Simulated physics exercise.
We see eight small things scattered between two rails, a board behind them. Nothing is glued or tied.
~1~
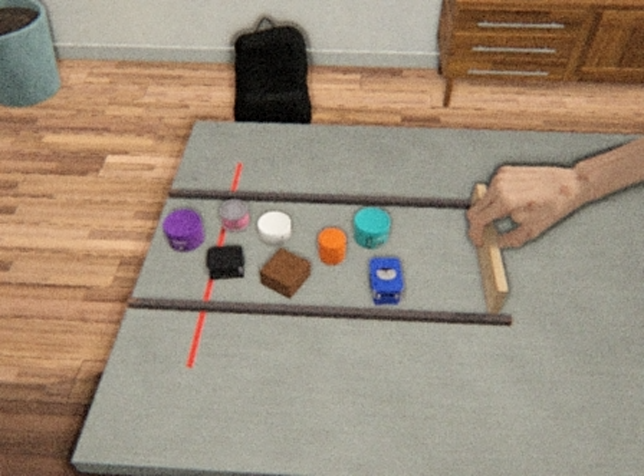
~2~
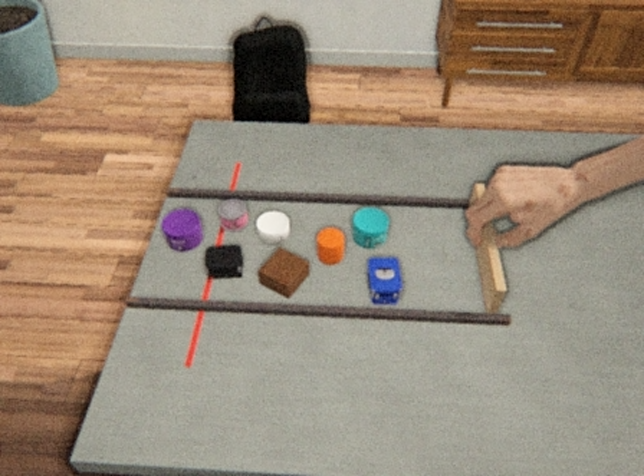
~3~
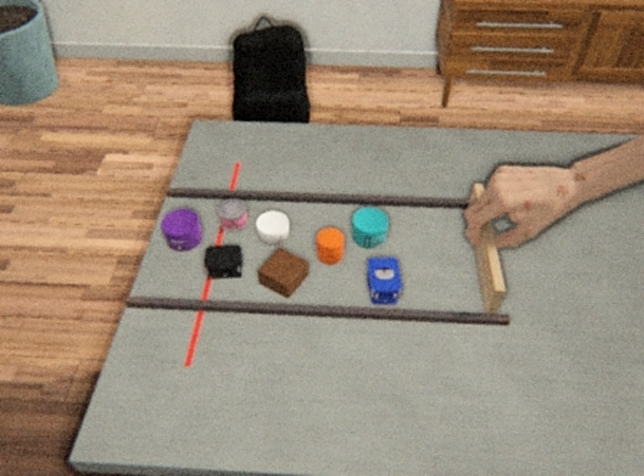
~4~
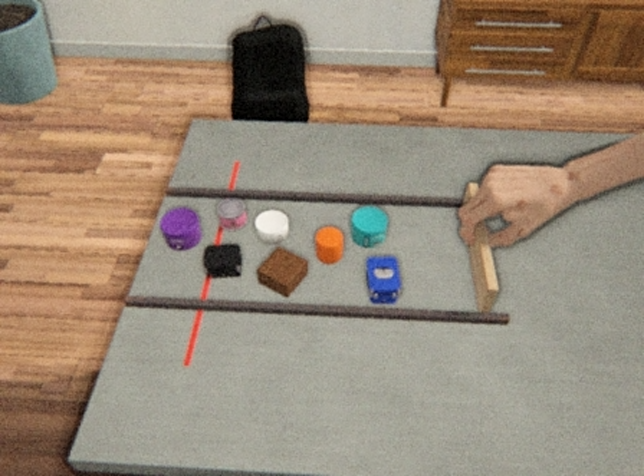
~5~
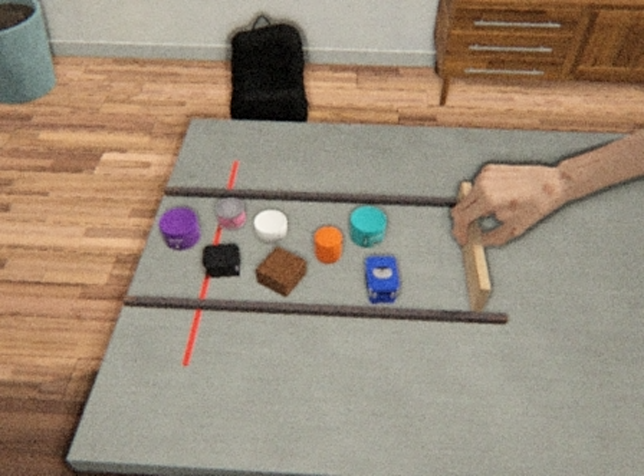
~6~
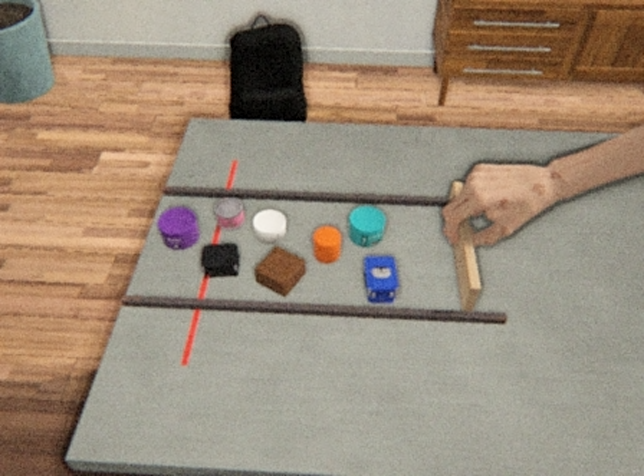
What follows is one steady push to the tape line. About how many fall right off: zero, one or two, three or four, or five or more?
As it turns out, the number that fall off is one or two.
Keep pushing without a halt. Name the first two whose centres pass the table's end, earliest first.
In order: The purple tub, the black case.
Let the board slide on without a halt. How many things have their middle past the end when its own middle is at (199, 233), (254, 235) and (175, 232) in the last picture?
Place by place, 2, 0 and 4.
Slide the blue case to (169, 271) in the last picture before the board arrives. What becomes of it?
Then it goes over.
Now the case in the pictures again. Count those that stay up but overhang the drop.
Overhanging: 0.
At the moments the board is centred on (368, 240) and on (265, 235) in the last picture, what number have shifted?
At the one place 2, at the other 7.
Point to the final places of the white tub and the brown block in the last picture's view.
The white tub stops around (168, 233); the brown block around (158, 272).
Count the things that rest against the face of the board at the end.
In contact: 3.
Soon after, none off yet; purple tub at rest near (179, 229); pink tin at rest near (230, 214); black case at rest near (221, 261).
Then, none off yet; purple tub at rest near (179, 229); pink tin moving near (225, 213); black case moved a little near (210, 261).
By the end, the number that fall off is one or two; fallen, black case and purple tub.
